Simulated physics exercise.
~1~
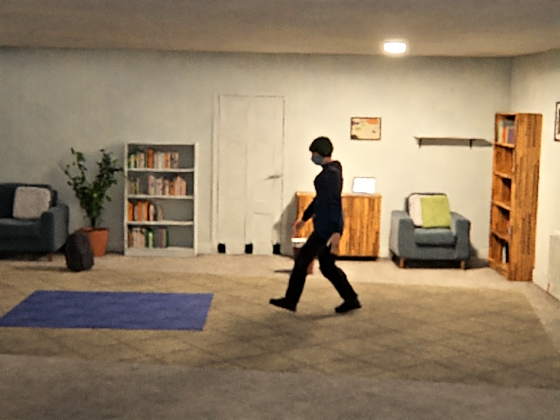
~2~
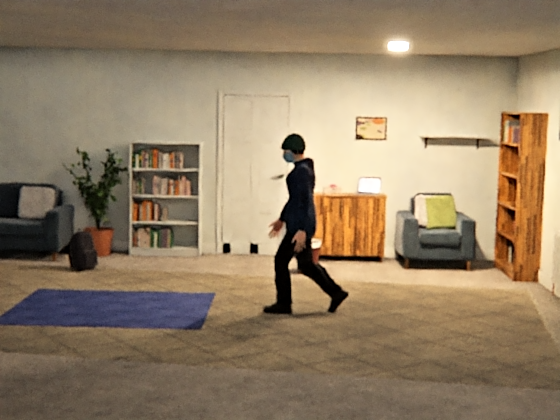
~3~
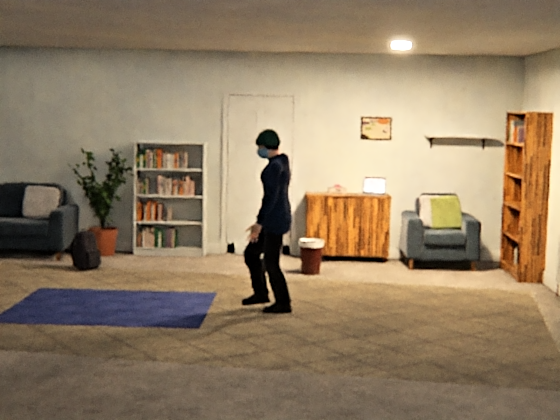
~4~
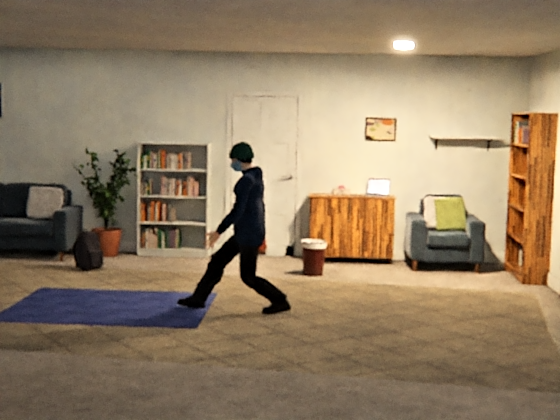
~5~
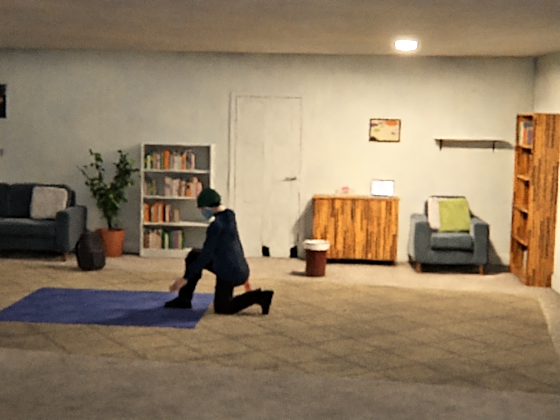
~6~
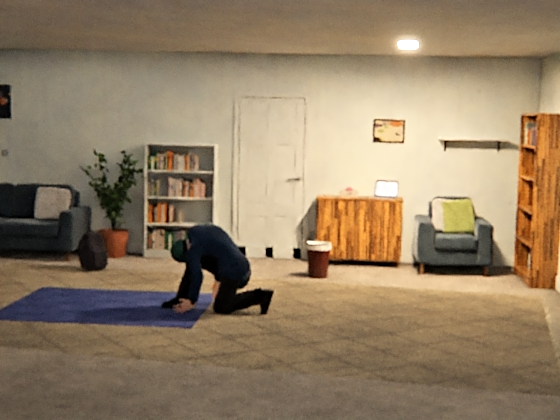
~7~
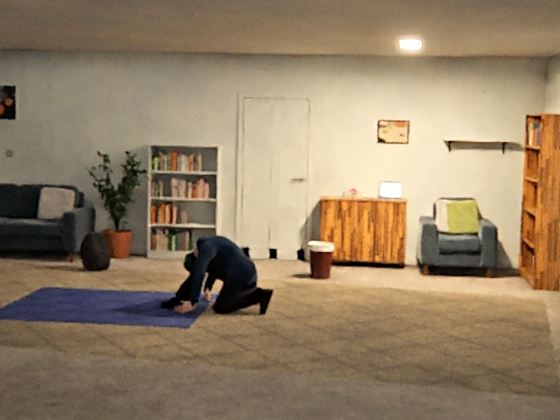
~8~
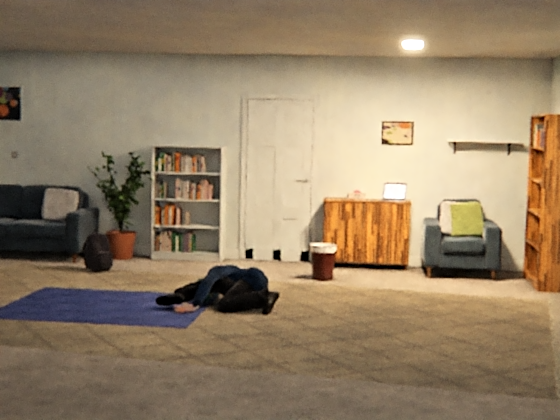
A dim living room is seen from across the floor, the view drifting slightly sideways. A blue mat lies at left on a patterned beige rug, with a grey sofa, a plant, a white bookcase and a pale door behind it, and a wooden cabinet, grey armchair and tall brown shelf to the right. A person in dark clothes, cap and face mask walks left towards the mat. Stepping onto its edge, they drop to their knees and fold forward, hands reaching down. They end slumped low, head over the mat, chest and hips short of its near edge.
